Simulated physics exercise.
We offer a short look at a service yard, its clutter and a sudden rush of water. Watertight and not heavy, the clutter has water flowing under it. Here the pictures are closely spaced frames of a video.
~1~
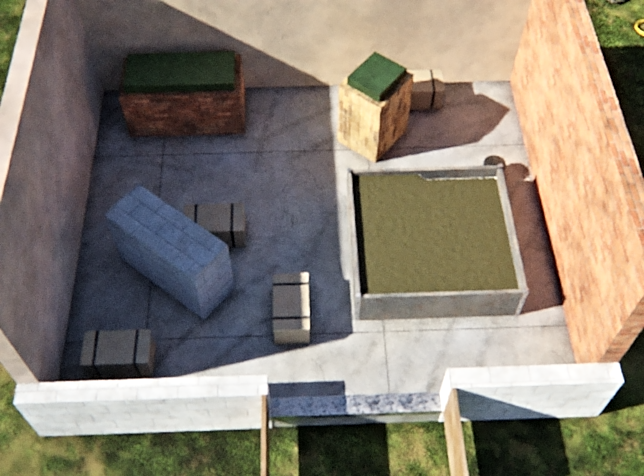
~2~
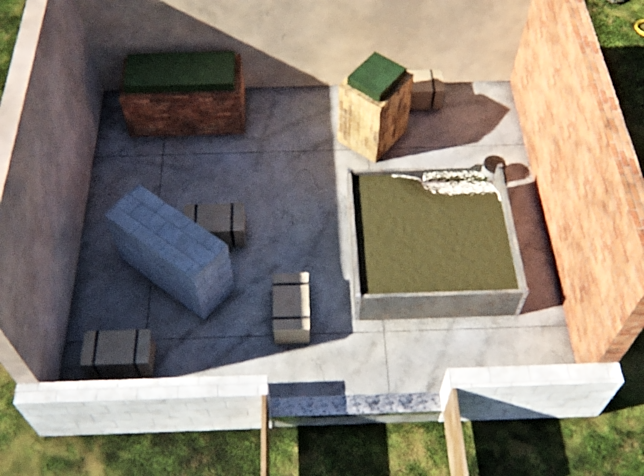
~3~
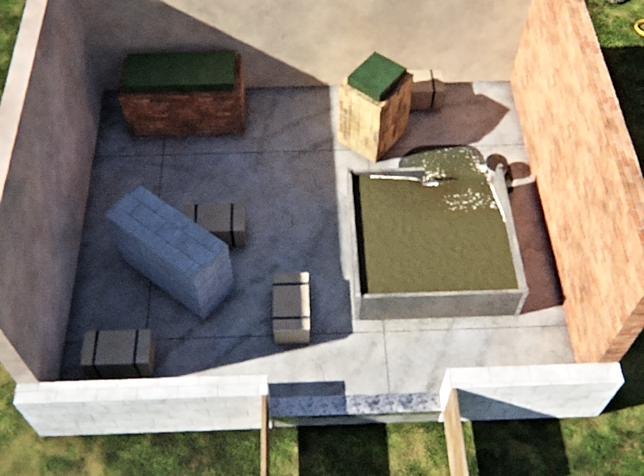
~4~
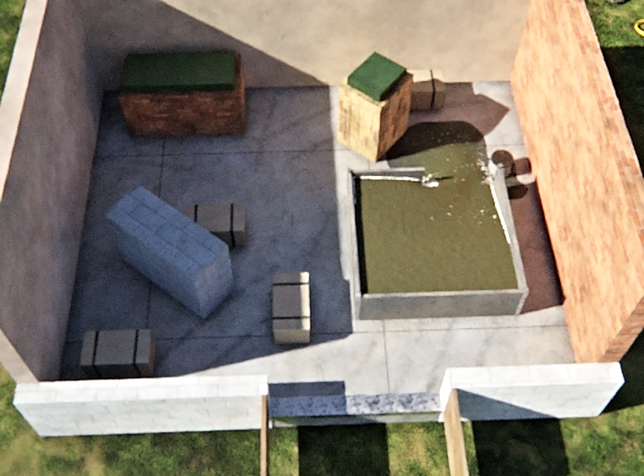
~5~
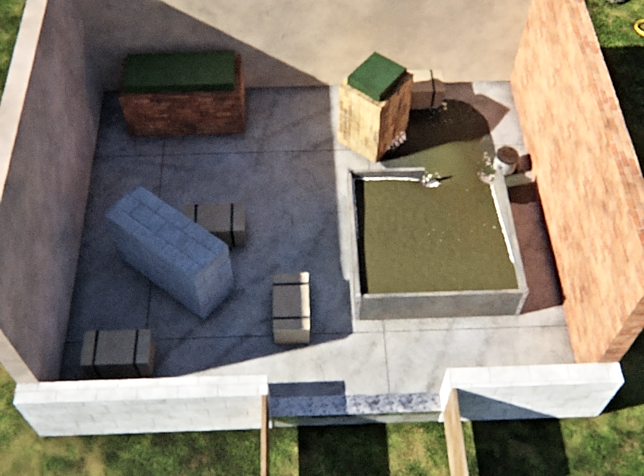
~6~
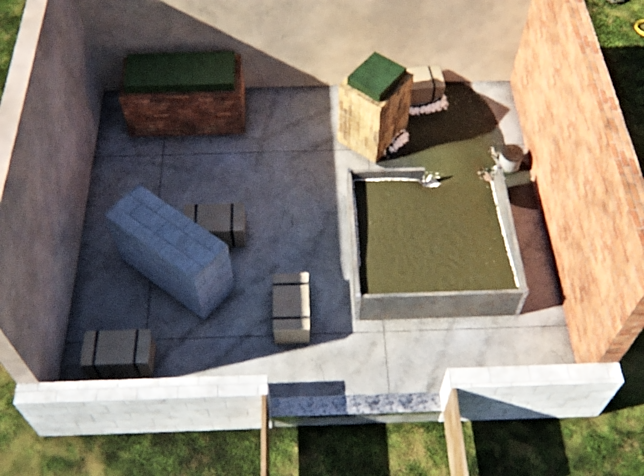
A walled service yard with a grey paved floor is seen from high above by a still camera. A grey-walled tank of murky olive water sits at right, with a small round pail and a green-topped tan block behind it, a strapped trunk beyond, and more boxes and blocks at left. Water bursts through the tank's far side, foaming and spreading toward the back wall, and the pail shifts slightly right.
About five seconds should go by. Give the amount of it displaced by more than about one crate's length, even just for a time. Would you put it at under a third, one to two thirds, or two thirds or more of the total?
Looks to me like between one and two in three get shifted a long way.
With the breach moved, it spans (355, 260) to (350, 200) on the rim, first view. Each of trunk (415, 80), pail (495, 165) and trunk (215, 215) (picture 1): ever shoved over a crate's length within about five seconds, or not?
Object by object: Short of it, short of it, covered the distance.
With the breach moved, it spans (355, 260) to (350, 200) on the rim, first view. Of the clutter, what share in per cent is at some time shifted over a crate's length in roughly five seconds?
Near 60 in a hundred.
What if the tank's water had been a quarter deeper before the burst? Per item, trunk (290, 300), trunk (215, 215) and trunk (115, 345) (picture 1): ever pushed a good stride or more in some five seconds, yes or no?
Item by item: Missed the mark, then missed the mark, then missed the mark.
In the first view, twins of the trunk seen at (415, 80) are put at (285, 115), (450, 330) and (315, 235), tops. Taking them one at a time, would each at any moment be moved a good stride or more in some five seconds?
Copy by copy, in order: Relocated, largely stays, largely stays.
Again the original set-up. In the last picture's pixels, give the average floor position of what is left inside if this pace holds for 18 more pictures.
Near (283, 221).
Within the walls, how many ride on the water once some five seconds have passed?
2 in all.
A moment on, 1 of 5 are well off their spots; 0 afloat.
Next, 2 of 5 are well off their spots; 1 afloat.
Later, 2 of 5 are well off their spots; 1 afloat.
In the end, 2 of 5 are well off their spots, and 2 have been at some point; 2 afloat.
